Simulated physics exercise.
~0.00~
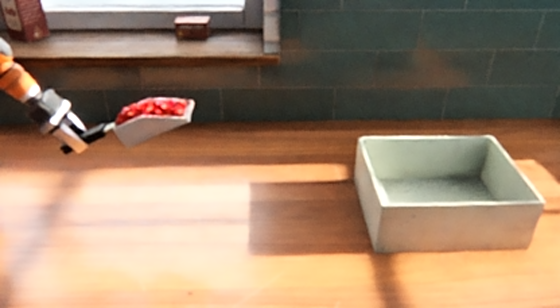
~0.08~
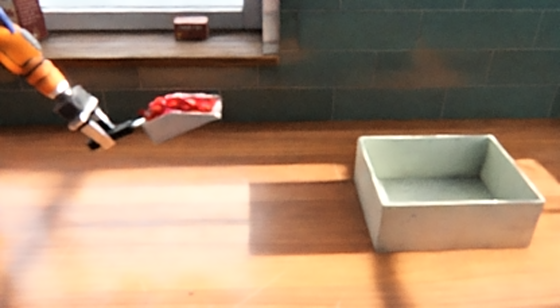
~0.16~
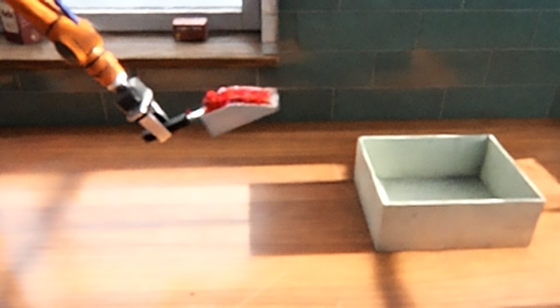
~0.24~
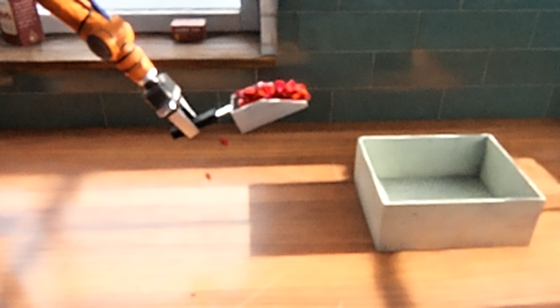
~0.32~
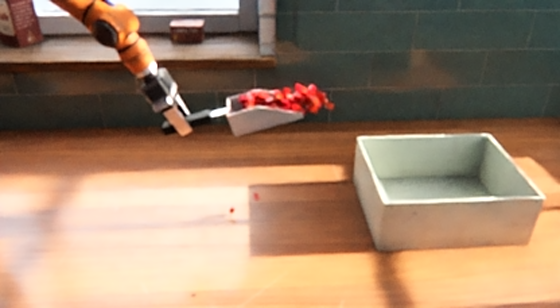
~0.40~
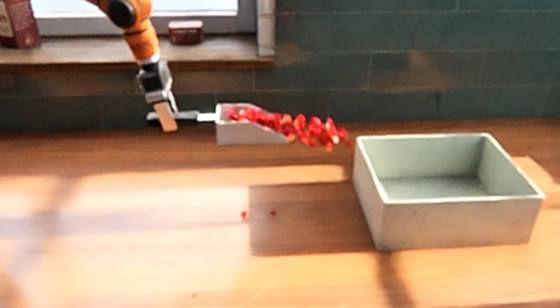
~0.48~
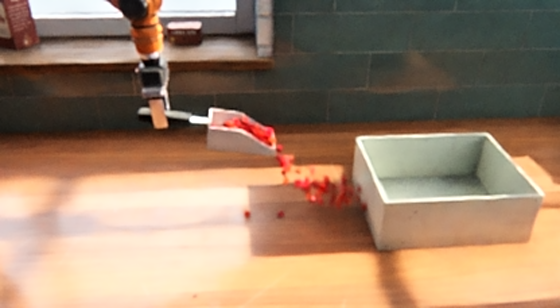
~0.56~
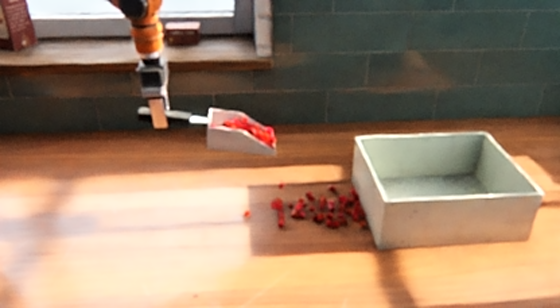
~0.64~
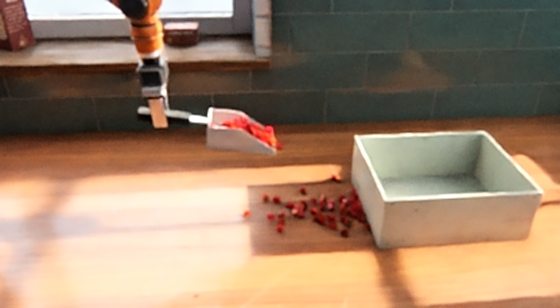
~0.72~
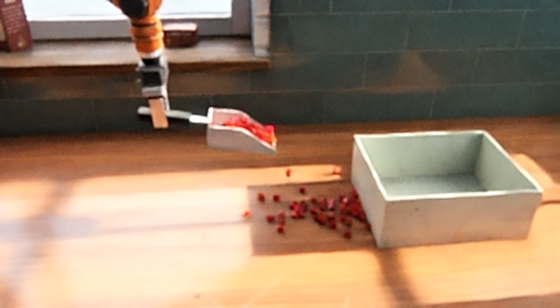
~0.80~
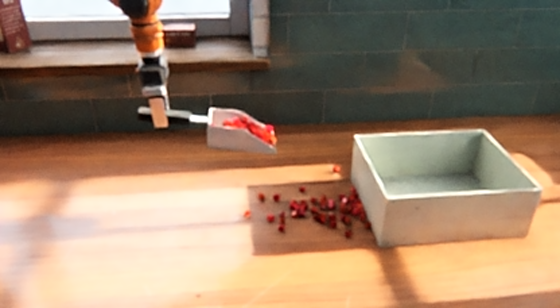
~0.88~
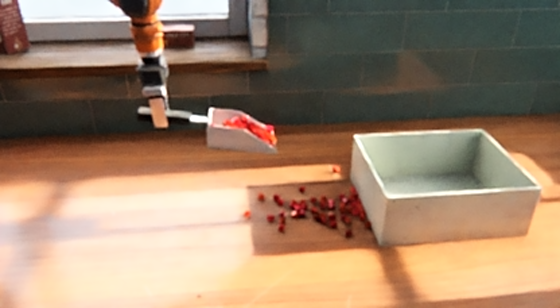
At the start, an orange robot arm holds a pale scoop heaped with red vegetable pieces above a wooden table, with an empty-looking, pale green box standing to the right. The arm carries the scoop to the right toward the box, and a couple of pieces drop onto the table. As the scoop slows and eases back slightly, its front tips downward and a stream of red pieces slides out over the open end. They fall short of the box and scatter on the table beside its left wall. The scoop then stays still, tilted, with many pieces still in it.
